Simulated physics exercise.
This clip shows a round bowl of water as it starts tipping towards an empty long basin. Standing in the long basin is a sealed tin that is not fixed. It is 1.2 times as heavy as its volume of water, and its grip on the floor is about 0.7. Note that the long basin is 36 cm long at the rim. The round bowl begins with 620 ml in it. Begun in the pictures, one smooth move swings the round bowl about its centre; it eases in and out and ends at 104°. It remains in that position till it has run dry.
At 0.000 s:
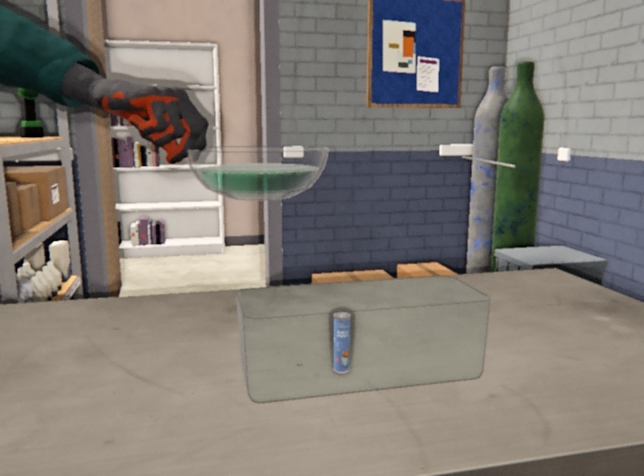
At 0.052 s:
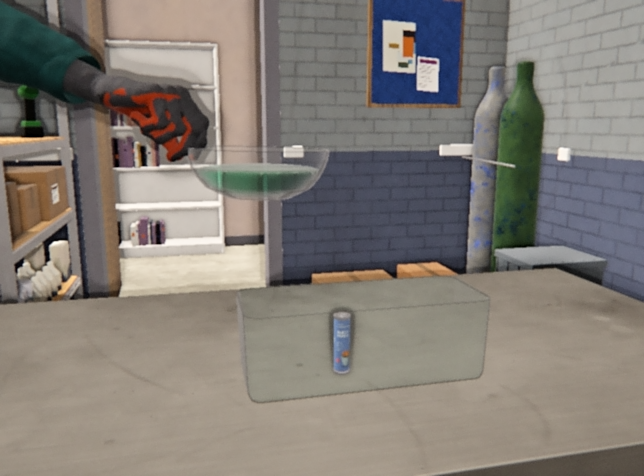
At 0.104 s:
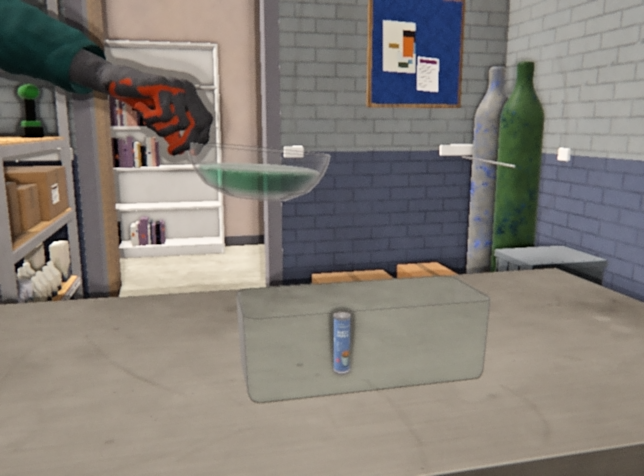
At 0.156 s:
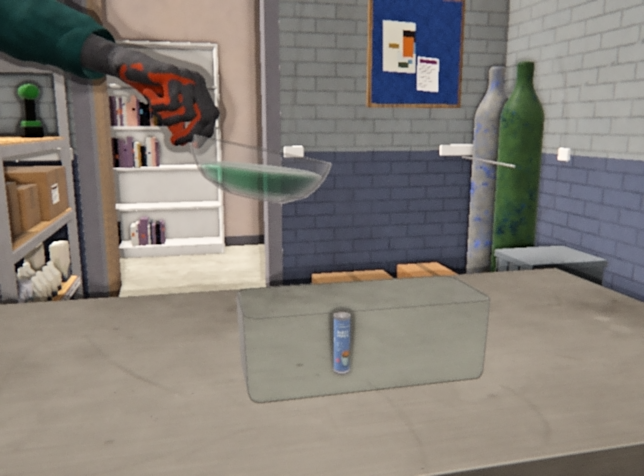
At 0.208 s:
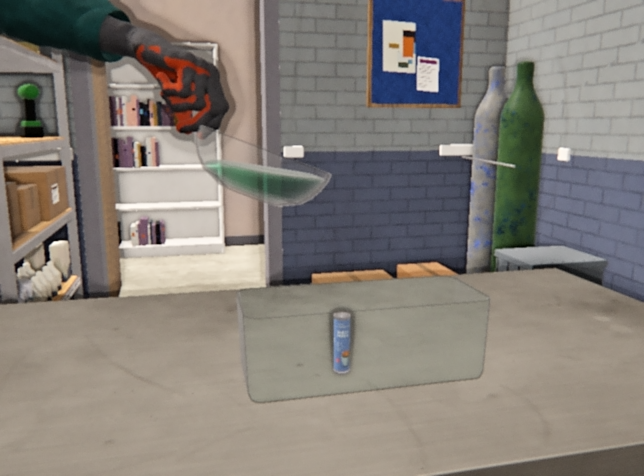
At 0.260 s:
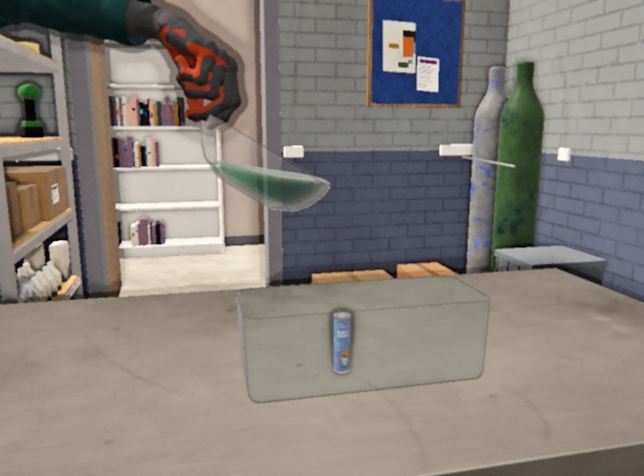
A clear round bowl of green liquid, held up by a gloved hand, started level and then tilted steadily down to the right above a long clear basin with a small blue tin at its front.
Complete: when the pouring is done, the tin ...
... is still on its feet.
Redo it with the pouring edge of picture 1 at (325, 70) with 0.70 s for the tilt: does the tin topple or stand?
After that, the tin overturns.
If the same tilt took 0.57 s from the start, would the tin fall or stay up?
Result: Tin upright.
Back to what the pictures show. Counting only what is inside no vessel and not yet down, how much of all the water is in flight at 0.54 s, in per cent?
Around 52 in a hundred.
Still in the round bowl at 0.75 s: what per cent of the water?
I'd say some 0 per cent remains.
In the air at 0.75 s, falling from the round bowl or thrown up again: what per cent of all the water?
It comes to some 3 percent of the total.
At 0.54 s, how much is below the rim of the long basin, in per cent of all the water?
44 %, give or take.
By 0.54 s the tilt is 91° and 4 per cent is still to pour; the tin stands where it began.
By 0.75 s the tilt is 104° and 0 per cent is still to pour; the tin stands where it began.
By 0.96 s the tilt is 104° and 0 per cent is still to pour; the tin stands 1 cm from where it began.
By 1.20 s the tilt is 104° and 0 per cent is still to pour; the tin stands where it began.
At rest the tin stands where it began.
